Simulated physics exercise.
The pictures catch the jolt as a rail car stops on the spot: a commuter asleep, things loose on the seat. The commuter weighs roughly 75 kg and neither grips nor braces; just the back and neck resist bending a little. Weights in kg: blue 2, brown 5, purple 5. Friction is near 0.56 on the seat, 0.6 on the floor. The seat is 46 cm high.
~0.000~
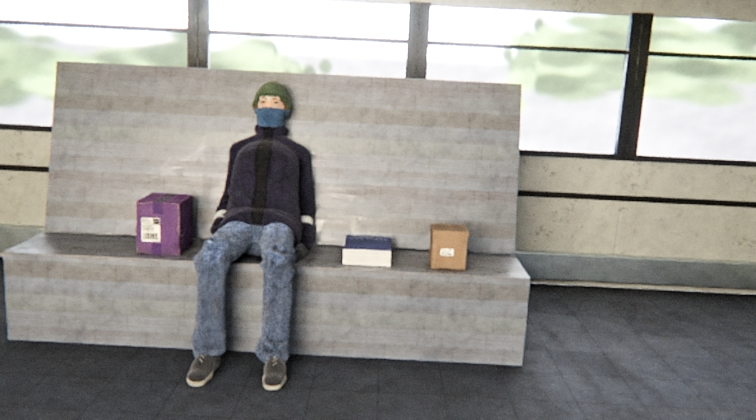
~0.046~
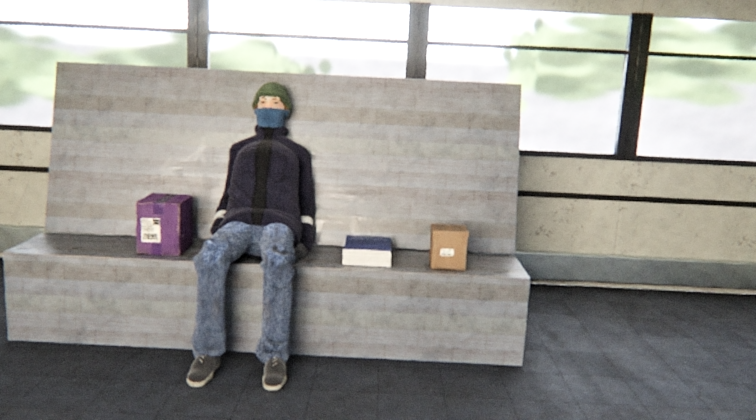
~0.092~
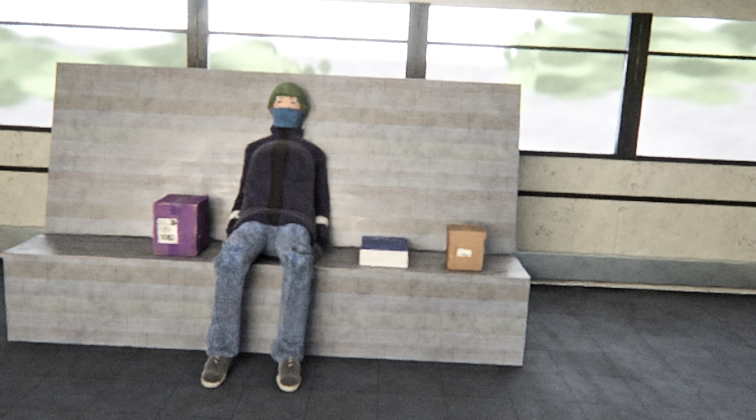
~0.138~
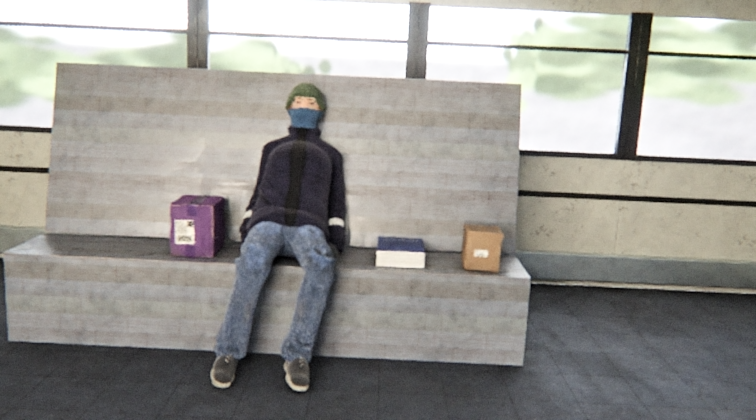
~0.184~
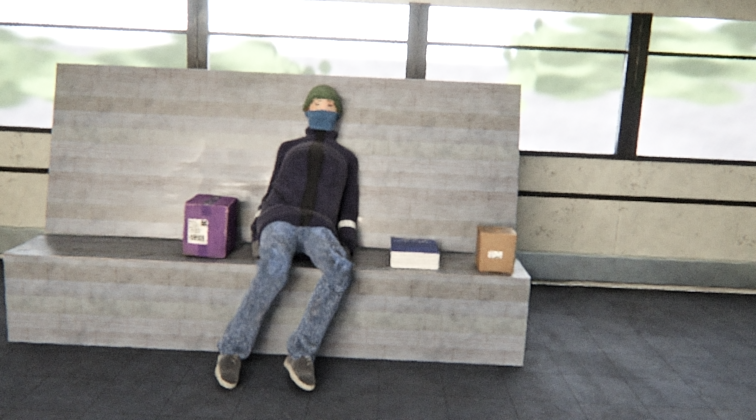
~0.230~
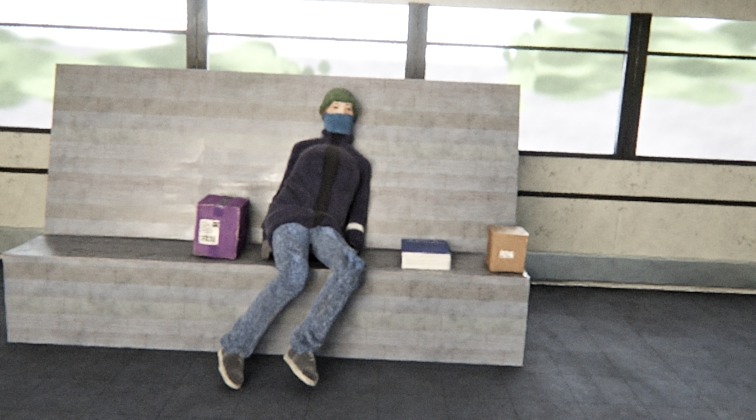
The footage shows a seated figure in a green hat and blue face covering, at first still on a pale bench, then sliding right alongside a purple container, a blue-and-white block and a brown container, upper body leaning right as the feet lag.
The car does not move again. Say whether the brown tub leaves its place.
Here the brown tub drops off.
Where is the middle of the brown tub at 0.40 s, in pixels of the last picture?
Around (532, 252).
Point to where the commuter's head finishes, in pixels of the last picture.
Near (466, 231).
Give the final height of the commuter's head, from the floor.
Some 65 cm up.
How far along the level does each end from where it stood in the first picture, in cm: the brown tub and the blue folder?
About: Brown tub 70, blue folder 45.
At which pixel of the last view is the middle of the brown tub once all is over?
At about (575, 339).
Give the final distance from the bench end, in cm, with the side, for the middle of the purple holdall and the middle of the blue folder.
Purple holdall 140 short, blue folder 40 short.
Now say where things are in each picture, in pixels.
In the first picture, brown tub (448, 247), purple holdall (165, 223).
In the second picture, brown tub (448, 247), purple holdall (165, 224).
In the third picture, brown tub (465, 247), purple holdall (182, 224).
In the fourth picture, brown tub (481, 248), purple holdall (198, 225).
In the fifth picture, brown tub (495, 249), purple holdall (211, 225).
In the sixth picture, brown tub (506, 249), purple holdall (222, 226). Everything loose set off at about 2.2 m/s.
After 0.40 s the brown tub is 3 cm past the bench end, tilted 25°, near (532, 252) in the last picture's view.
After 0.65 s the brown tub is 18 cm past the bench end, tilted 125°, near (556, 309) in the last picture's view; the purple holdall 143 cm short of the bench end, tilted 0°.
After 1.05 s the brown tub is 34 cm past the bench end, tilted 155°, near (585, 334) in the last picture's view; the purple holdall 143 cm short of the bench end, tilted 0°.
Final state at 2.5 s, blue folder stays on; brown tub drops off; purple holdall stays on; commuter's hips keep to the seat.
